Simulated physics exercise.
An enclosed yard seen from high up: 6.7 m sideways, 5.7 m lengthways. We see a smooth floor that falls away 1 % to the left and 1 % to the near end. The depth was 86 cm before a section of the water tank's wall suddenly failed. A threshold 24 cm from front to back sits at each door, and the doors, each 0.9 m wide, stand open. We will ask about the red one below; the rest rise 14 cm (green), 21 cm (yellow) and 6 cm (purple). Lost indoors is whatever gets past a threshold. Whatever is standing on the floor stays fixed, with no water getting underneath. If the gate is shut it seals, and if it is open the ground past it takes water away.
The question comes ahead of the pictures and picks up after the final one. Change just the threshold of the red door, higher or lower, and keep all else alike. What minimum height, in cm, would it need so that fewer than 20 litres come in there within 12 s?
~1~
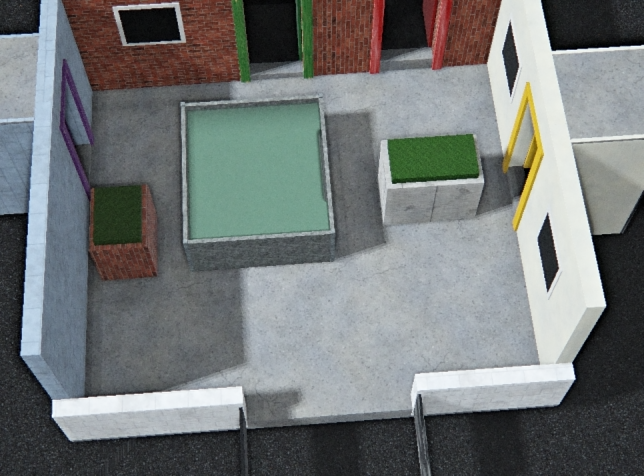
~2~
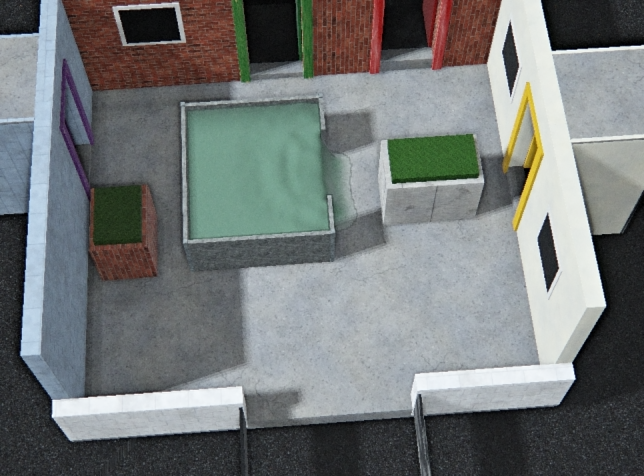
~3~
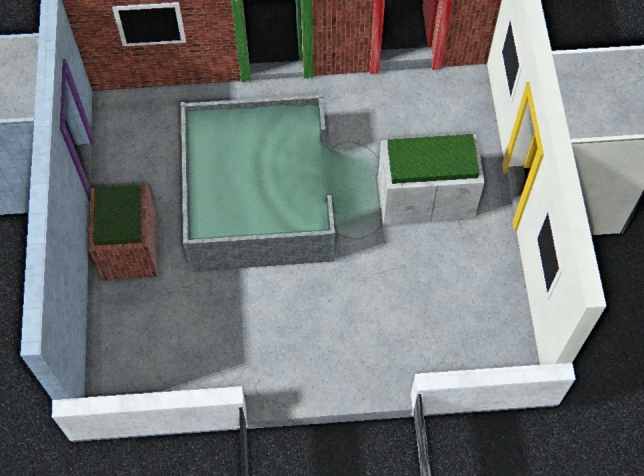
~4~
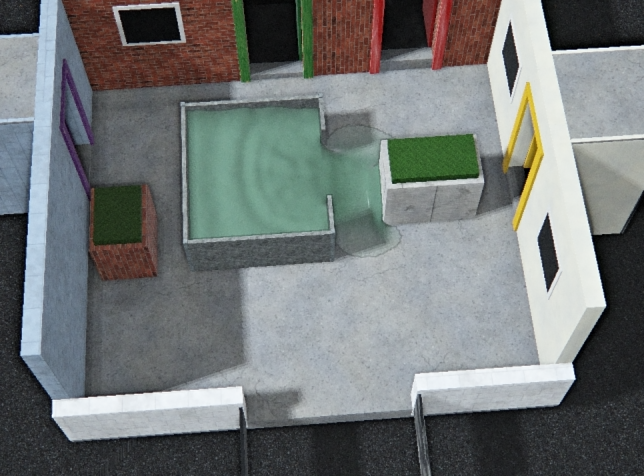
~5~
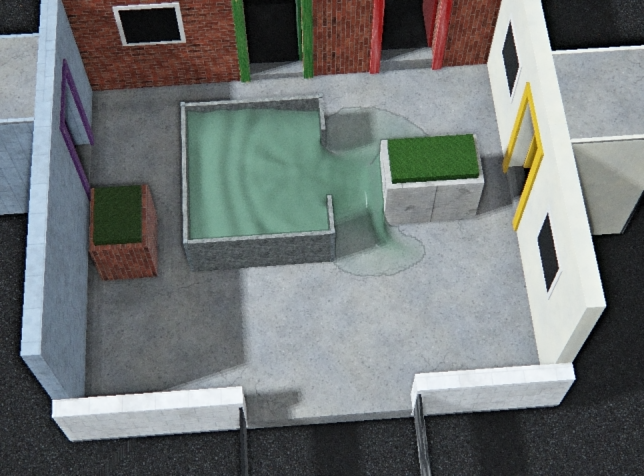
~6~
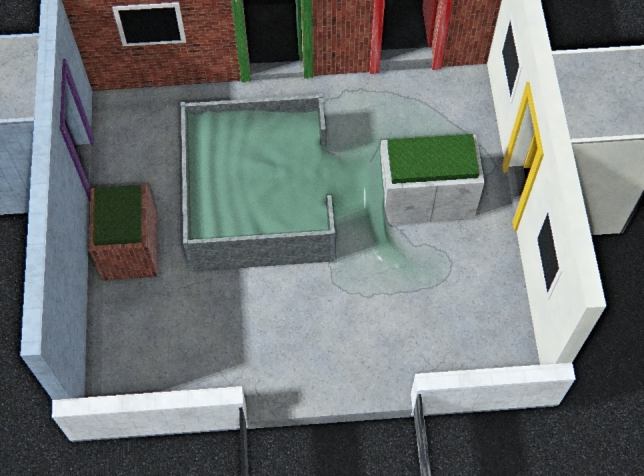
About 27 cm.
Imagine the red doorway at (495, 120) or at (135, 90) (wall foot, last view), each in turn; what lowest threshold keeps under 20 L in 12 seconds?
26 and 11.0 cm.
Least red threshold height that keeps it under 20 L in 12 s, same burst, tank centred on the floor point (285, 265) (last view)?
Some 13.5 cm.
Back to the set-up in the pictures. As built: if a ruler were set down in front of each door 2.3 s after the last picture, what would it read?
In cm - green: 5, yellow: 12, red: 28, purple: 0.
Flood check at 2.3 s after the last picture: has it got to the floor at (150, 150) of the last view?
It is still dry.
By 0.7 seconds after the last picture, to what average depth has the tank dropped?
Average depth: Approx. 58 cm.
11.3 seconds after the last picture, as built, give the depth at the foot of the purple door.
Roughly 10.0 cm deep.
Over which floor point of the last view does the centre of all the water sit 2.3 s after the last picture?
Look at about (343, 194) in the last view.
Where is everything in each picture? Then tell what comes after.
The first frame shows the water tank at (256, 169) is whole and still, 86 cm deep; the red door at (410, 33) is dry.
In the second frame, the gap is at (324, 182), the front 0.4 m out at (352, 217); the back of the water tank holds 86 cm.
In the third frame, the front is at (378, 176), 0.9 m from the gap at (324, 183); 1.2 m2 of floor is wet, 86 cm left at the back.
In the fourth frame, the gap is at (324, 184), the front 1.5 m out at a hidden place; the back of the water tank holds 85 cm.
In the fifth frame, the front is at a hidden place, 2.1 m from the gap at (324, 184); 3.4 m2 of floor is wet, 79 cm left at the back.
In the sixth frame, the front is at (489, 168), 2.7 m from the gap at (324, 184); 4.9 m2 of floor is wet, 72 cm left at the back; the red door at (410, 33), 2.7 m from the gap, is still 0.6 m from the nearest water.
Then, 0.7 s after the last picture water covers 40 % of the floor, deepest (70 cm) near (487, 69); 27 cm at the red door, 0 litres in over its 27 cm threshold.
Then, 2.3 s after the last picture water covers 60 % of the floor, deepest (37 cm) near (373, 199); 28 cm at the red door, 15 litres in over its 27 cm threshold.
Then, 11.3 s after the last picture water covers 100 % of the floor, deepest (16 cm) near (87, 359); 6 cm at the red door, 18 litres in over its 27 cm threshold.
At the red door as built, the water peaked near 33 cm, 0.9 s after the last picture.
With a threshold of 22.5 cm, 55 litres would have come in within the 12 s; with 30 cm, 6 litres. So under 20 litres takes about 27 cm.
